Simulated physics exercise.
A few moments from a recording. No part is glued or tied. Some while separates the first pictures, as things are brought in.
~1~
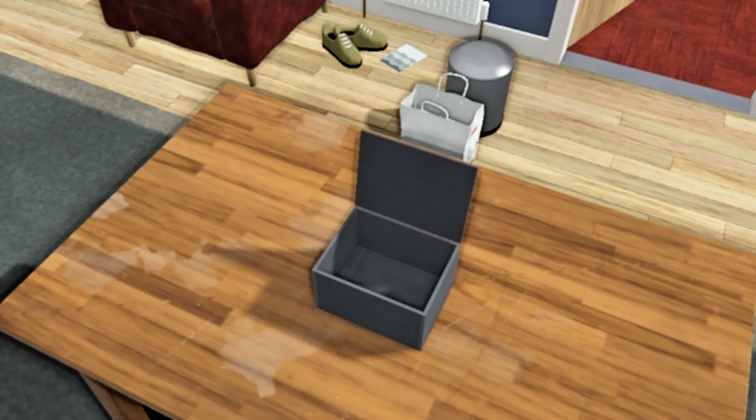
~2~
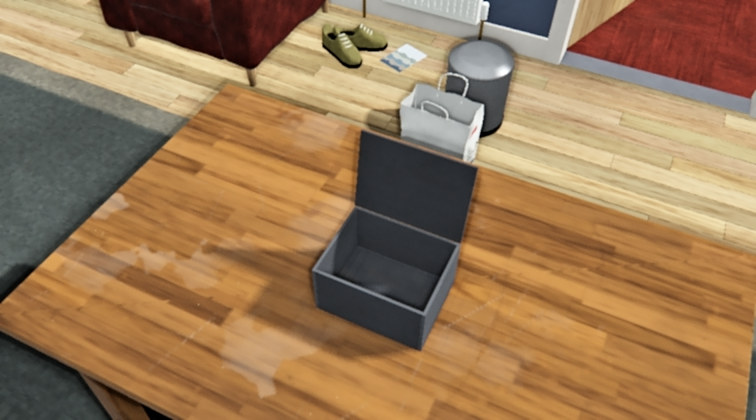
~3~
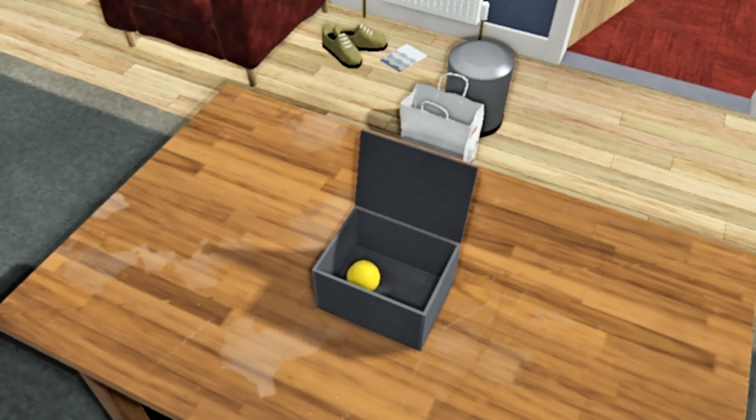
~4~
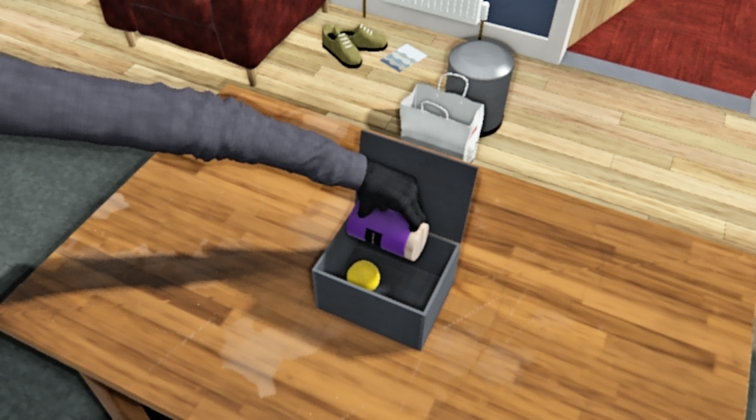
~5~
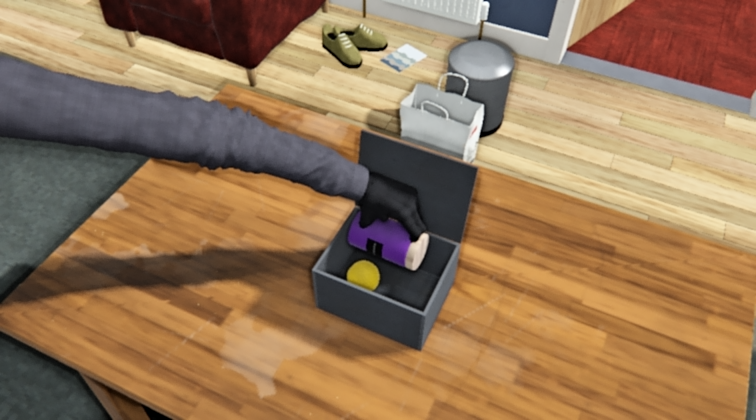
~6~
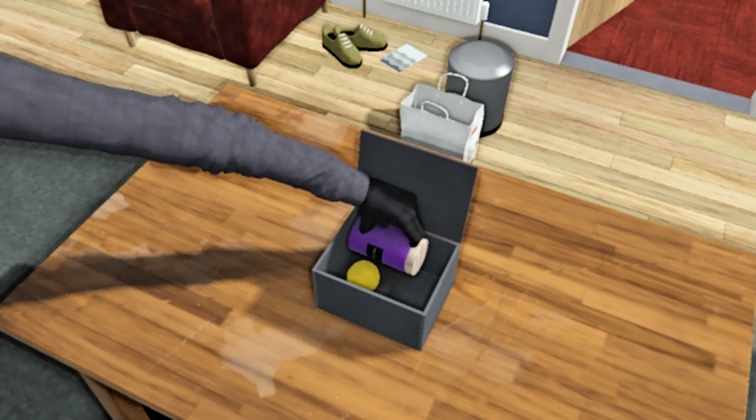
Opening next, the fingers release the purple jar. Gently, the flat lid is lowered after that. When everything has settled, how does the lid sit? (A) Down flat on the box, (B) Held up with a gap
Answer: A.
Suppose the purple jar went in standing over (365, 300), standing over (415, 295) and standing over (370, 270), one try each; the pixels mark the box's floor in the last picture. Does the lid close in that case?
On the first go the lid comes to rest closed, on the second it is stopped short, on the third it is stopped short.
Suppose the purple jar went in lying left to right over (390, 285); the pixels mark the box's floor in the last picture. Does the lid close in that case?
Once it's packed that way, the lid settles all the way.
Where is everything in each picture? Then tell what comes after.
In the first frame, the last thing is not in view yet.
In the second frame, the last thing is not in view yet.
In the third frame, the last thing is not in view yet.
The fourth frame shows still above its spot; purple jar (388, 229).
The fifth frame shows still above its spot; purple jar (389, 239).
The sixth frame shows put in, still held; purple jar (388, 244).
Then, 1.10 s after the last picture, lid starting down; purple jar rolled about its own width near (376, 264); yellow lemon rolled about its own width.
Then, 1.70 s after the last picture, lid 45° above the rim; purple jar rolled about its own width near (377, 264); yellow lemon rolled about its own width.
At rest, lid shut; moved from the start, yellow lemon and purple jar. Seen from the same camera at the end, purple jar near (377, 263).
